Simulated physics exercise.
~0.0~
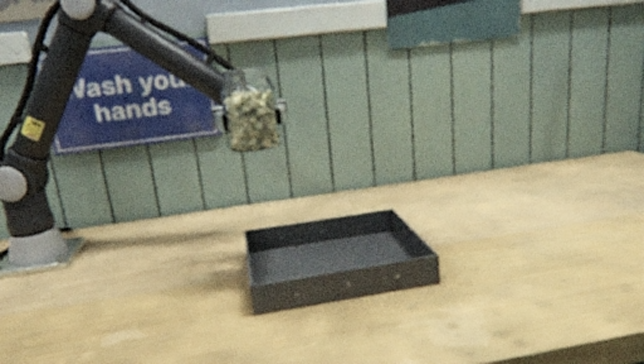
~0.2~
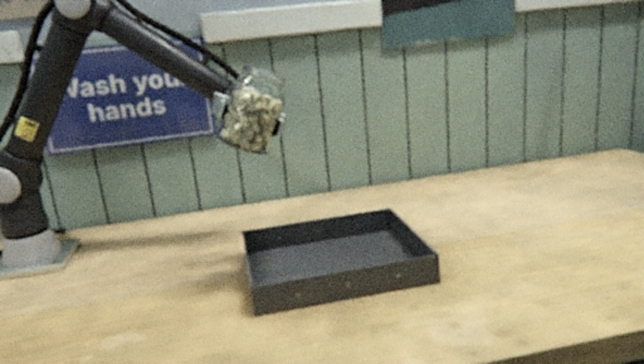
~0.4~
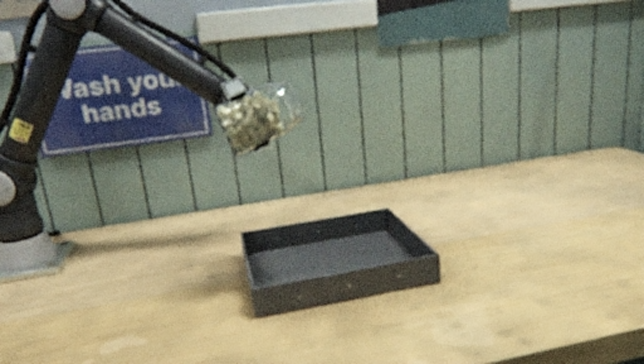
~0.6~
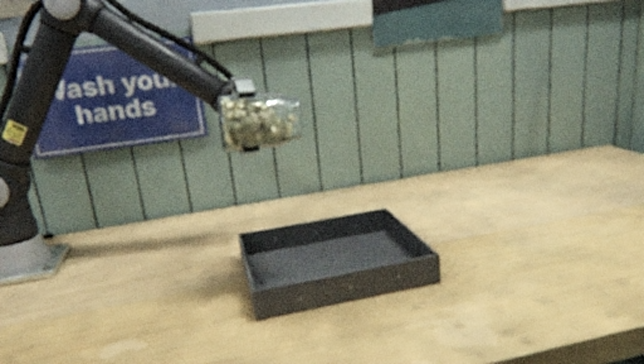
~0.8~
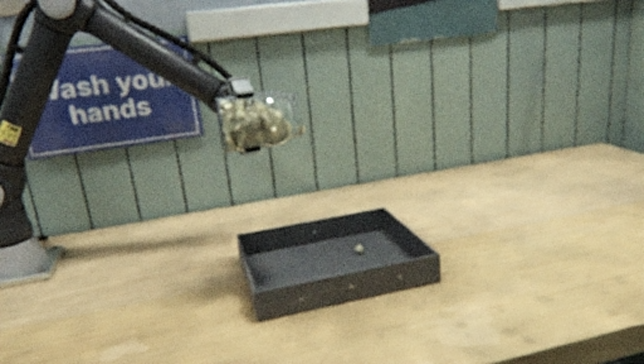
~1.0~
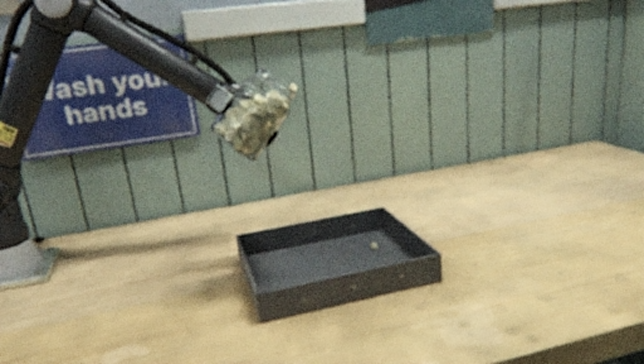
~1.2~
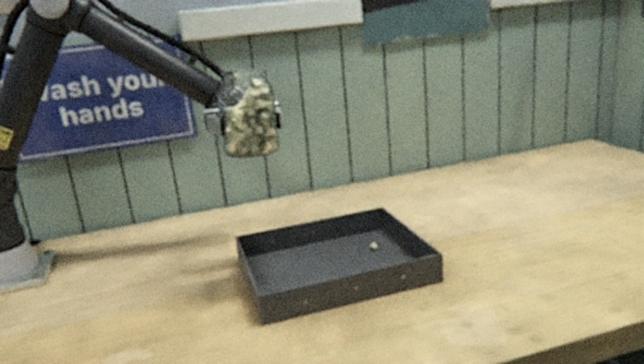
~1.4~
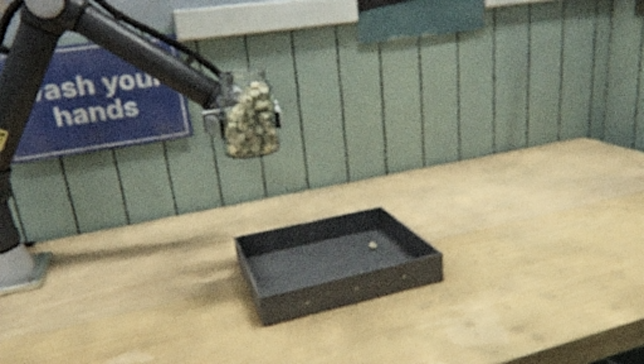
A dark robot arm at the left grips a clear jar packed with small pale chunks, holding it above a wooden table. A shallow black tray sits on the table in front of a green panelled wall with a blue hand-washing sign, all viewed from slightly above as the view drifts gently sideways. The arm tips the jar towards the right until it lies on its side over the tray. A single pale piece drops into the tray while the rest stay put. The arm then turns the jar upright again, still nearly full, leaving that lone piece in the tray.
